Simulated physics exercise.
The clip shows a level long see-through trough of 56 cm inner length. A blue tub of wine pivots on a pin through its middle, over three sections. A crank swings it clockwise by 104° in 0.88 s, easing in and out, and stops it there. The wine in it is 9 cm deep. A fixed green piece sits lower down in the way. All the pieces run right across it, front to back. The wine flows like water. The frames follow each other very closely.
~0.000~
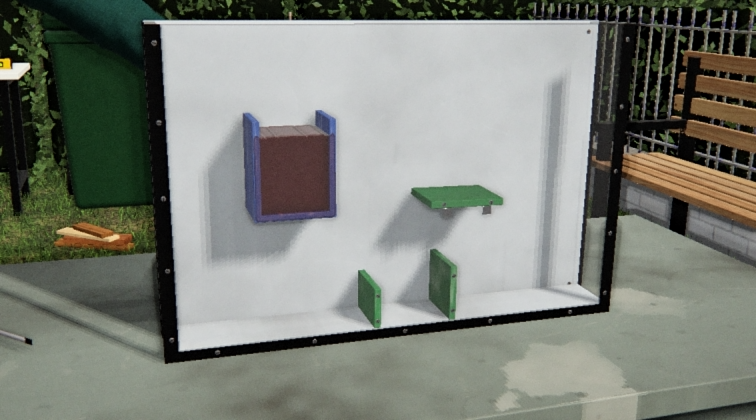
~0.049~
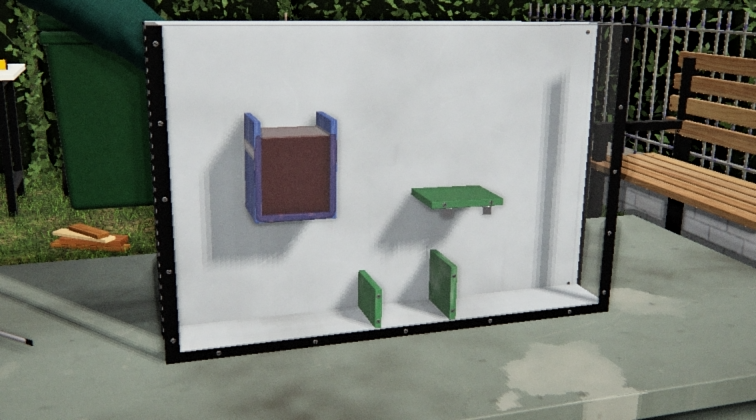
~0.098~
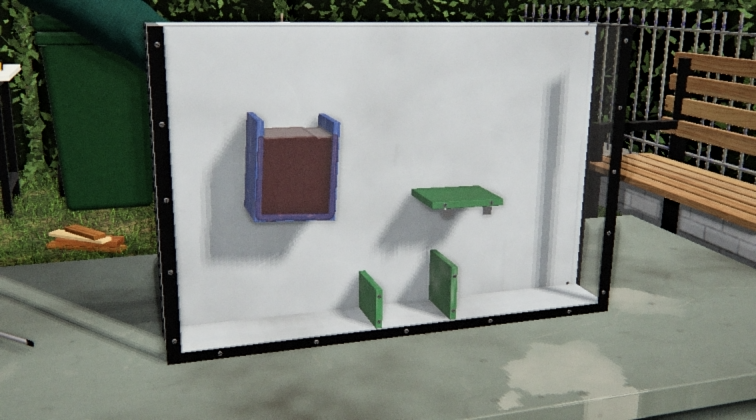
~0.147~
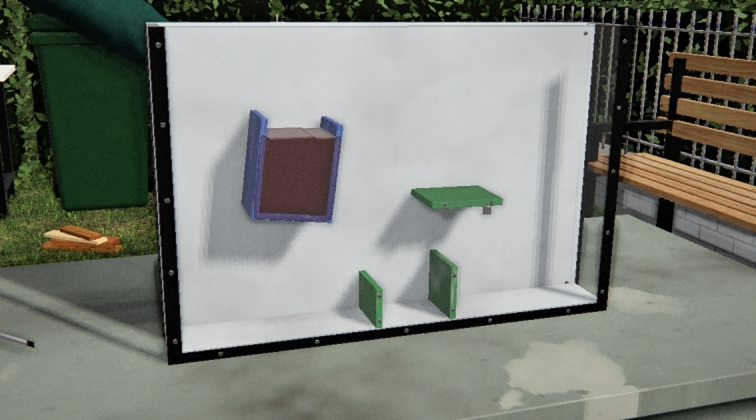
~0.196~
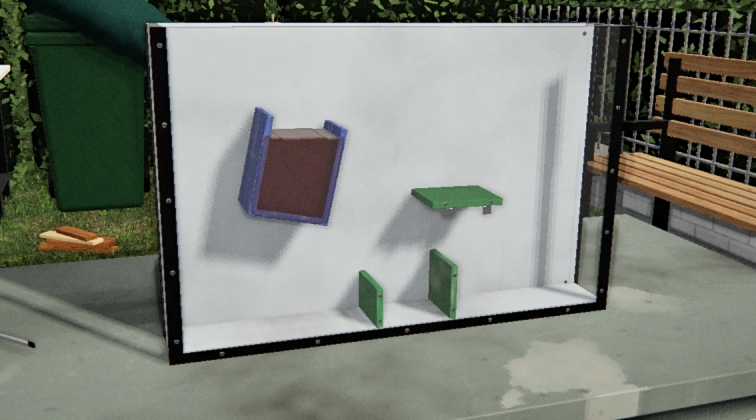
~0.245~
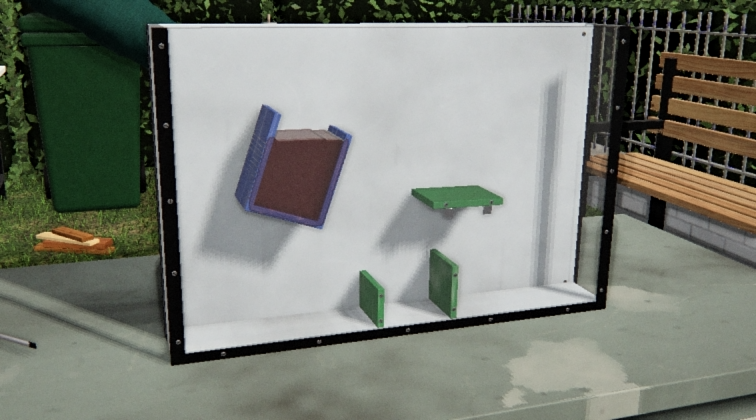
A blue tub of dark red liquid tilts clockwise above green dividers in a clear trough.
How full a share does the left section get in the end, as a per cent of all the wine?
Roughly 15 per cent ends in the left section.
By 0.43 s the sections hold 0, 0 and 0 per cent, with 100 still above them.
By 0.66 s the sections hold 0, 15 and 0 per cent, with 85 still above them.
By 0.97 s the sections hold 4, 68 and 3 per cent, with 25 still above them.
At rest it is 14 per cent left, 64 middle, 21 right.
